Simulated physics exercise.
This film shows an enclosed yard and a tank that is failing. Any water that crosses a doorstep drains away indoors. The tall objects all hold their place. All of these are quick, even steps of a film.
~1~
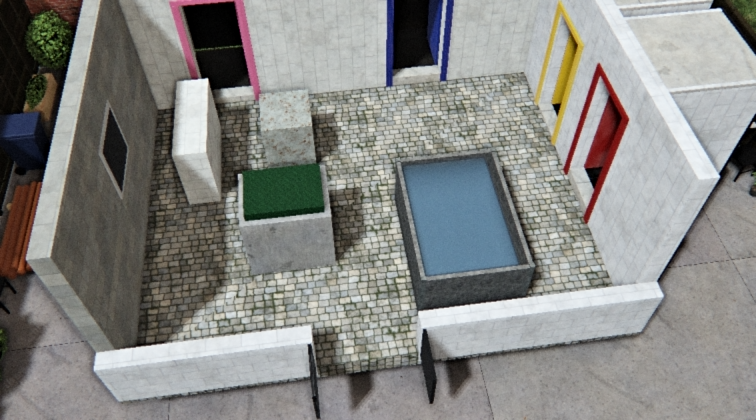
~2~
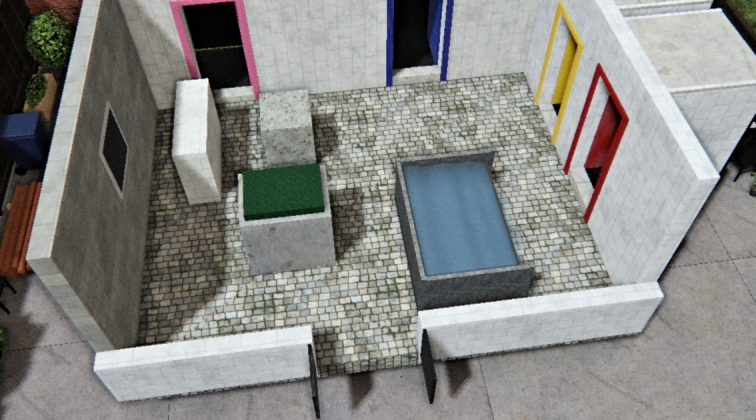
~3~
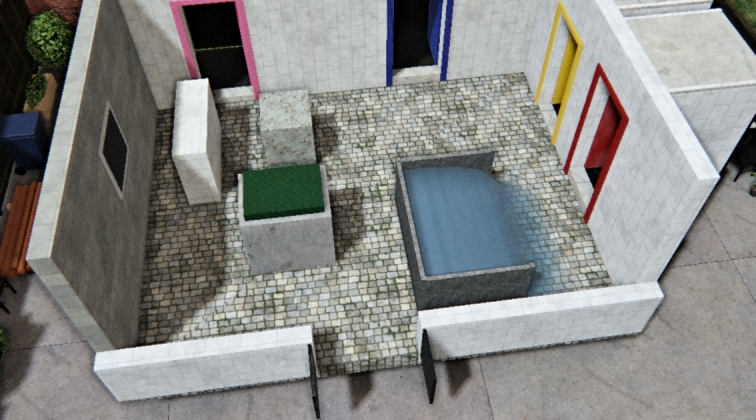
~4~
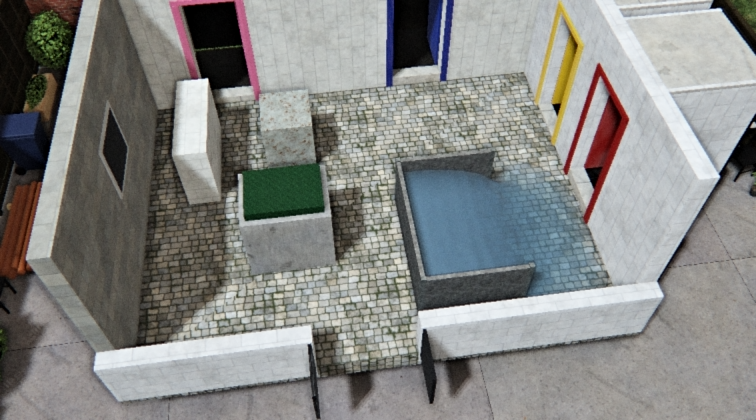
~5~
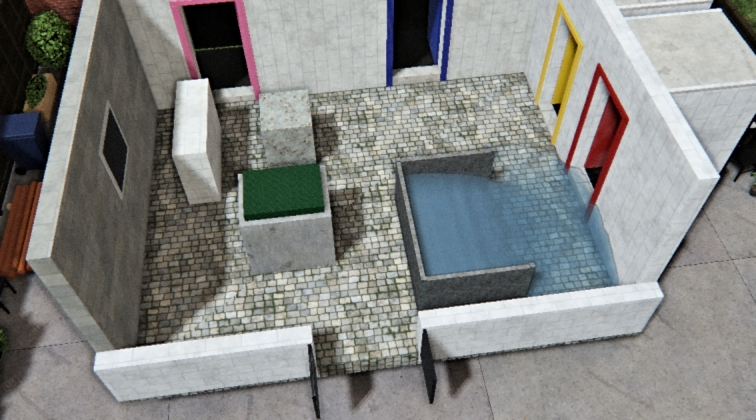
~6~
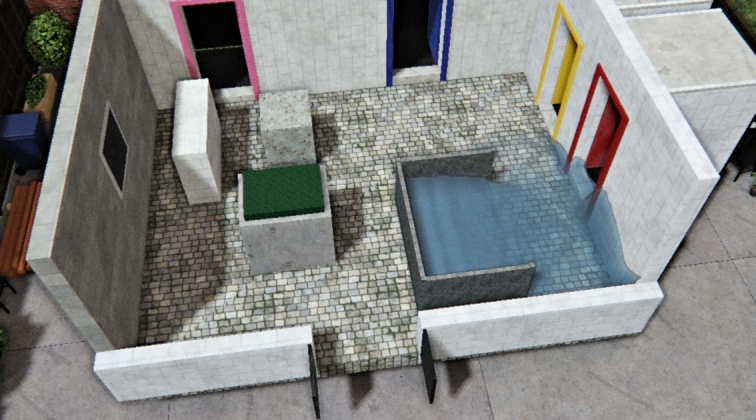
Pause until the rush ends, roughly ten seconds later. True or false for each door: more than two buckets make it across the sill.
Yellow door: True; red door: True; pink door: False; blue door: False.
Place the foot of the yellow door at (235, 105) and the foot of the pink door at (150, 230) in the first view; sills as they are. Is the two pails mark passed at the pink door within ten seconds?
Result for pink door: It ends up below.
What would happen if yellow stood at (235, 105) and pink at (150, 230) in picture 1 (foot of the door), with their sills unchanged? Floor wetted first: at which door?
I'd say the red door is reached first.
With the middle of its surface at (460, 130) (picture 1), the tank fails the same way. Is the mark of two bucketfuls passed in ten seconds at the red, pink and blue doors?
Lab note - red door: Above the limit; pink door: Short of the limit; blue door: Short of the limit.
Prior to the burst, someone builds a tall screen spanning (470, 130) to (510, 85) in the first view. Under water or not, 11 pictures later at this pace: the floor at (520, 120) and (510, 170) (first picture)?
Taking the points in order, the first is inundated and the second is inundated.
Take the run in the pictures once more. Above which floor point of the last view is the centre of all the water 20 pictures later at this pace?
I'd say near (465, 201).
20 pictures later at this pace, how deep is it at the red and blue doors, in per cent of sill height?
Estimate, in order: 80 and 100 percent.
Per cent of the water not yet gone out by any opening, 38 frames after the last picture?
I'd estimate close to 82 per cent.
A moment on, water covers 20 % of the floor; the yellow door under two buckets in, the red door far over two buckets in, the pink door not reached, the blue door not reached.
Next, water covers 30 % of the floor; the yellow door over two buckets in, the red door far over two buckets in, the pink door not reached, the blue door wet at the sill, nothing in.
Then, water covers 55 % of the floor; the yellow door over two buckets in, the red door far over two buckets in, the pink door not reached, the blue door wet at the sill, nothing in.
Later, water covers 80 % of the floor; the yellow door over two buckets in, the red door far over two buckets in, the pink door wet at the sill, nothing in, the blue door wet at the sill, nothing in.
In the end, water covers 95 % of the floor; the yellow door far over two buckets in, the red door far over two buckets in, the pink door wet at the sill, nothing in, the blue door wet at the sill, nothing in.
